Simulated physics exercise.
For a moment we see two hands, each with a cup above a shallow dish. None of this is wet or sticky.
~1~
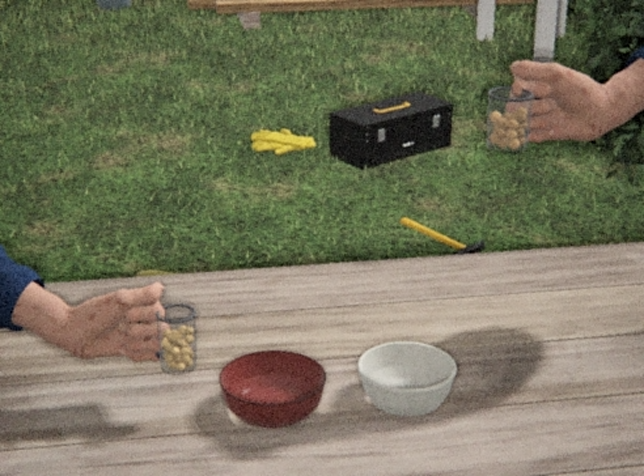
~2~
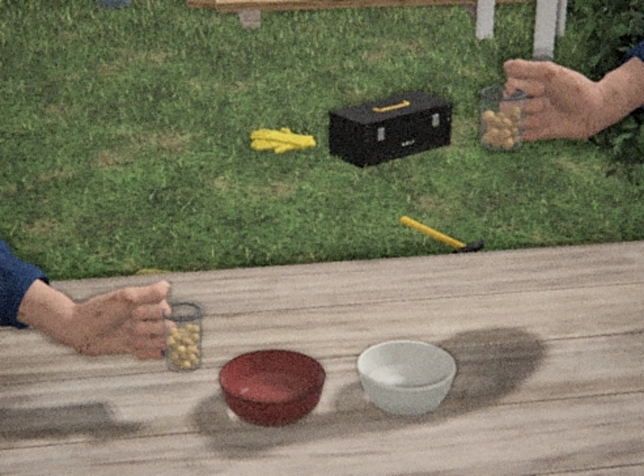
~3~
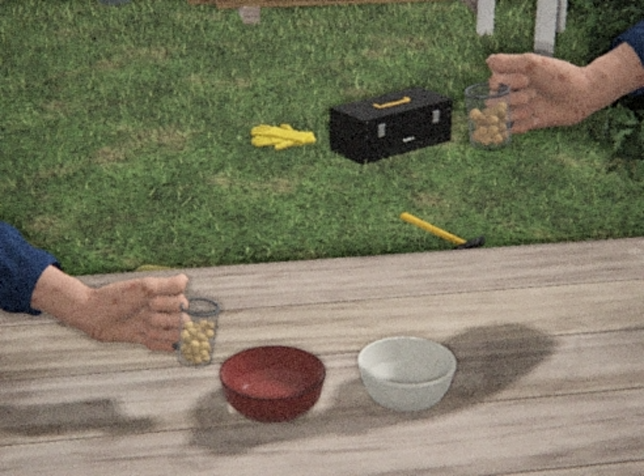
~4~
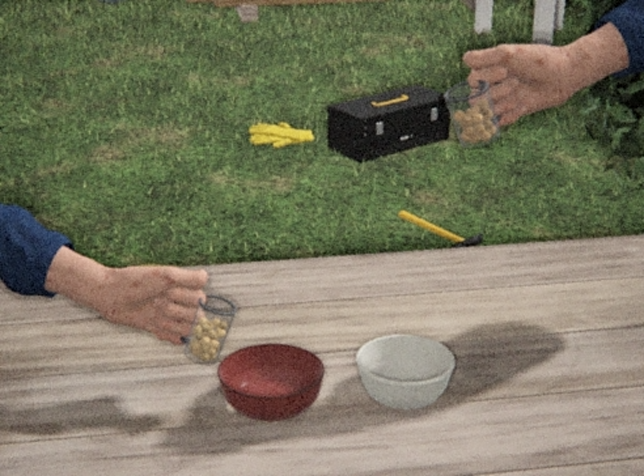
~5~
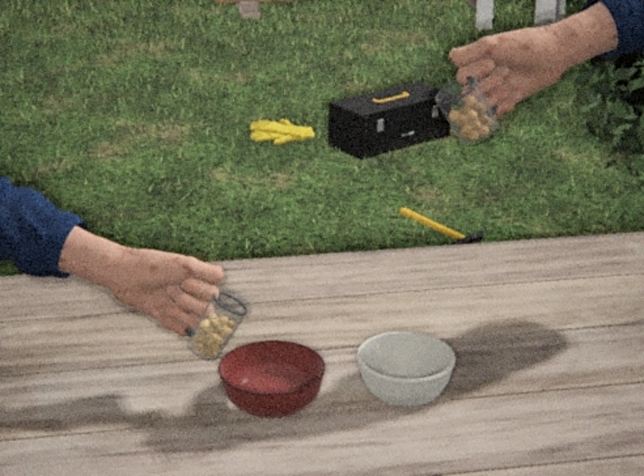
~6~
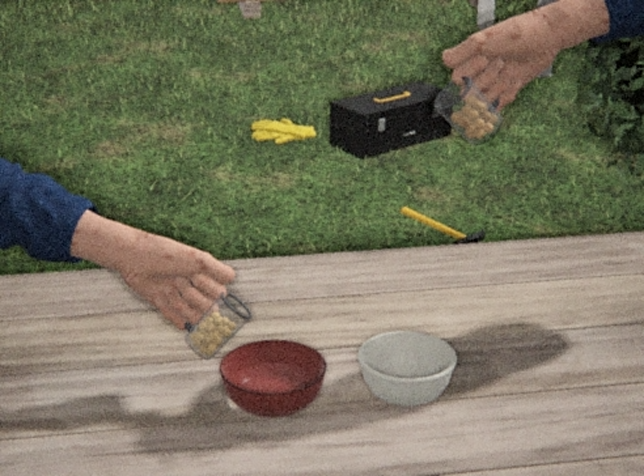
Two hands, each holding a clear cup of small, round tan pieces, move inward above a red bowl and a white bowl on a wooden surface, the left hand low and the right one much higher. Both cups then tilt steadily toward the bowls, ending at a marked slant with the pieces still inside.
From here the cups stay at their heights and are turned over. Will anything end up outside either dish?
Outcome: Left dish: Full capture. Right dish: Partial capture.
Then, 0.40 s on from there, left, the whole lot still in the cup; right, the whole lot still in the cup.
Then, 0.76 s on from there, left, the bulk still in the cup, a little in the dish, a little in the air; right, near two thirds still in the cup, near a quarter in the air.
Then, 1.06 s on from there, left, all but a few in the dish, a little in the air; right, near a third in the dish, near two thirds in the air.
In the end, left, the whole lot in the dish, none at all outside the dish; right, near two thirds in the dish, near a quarter outside the dish.
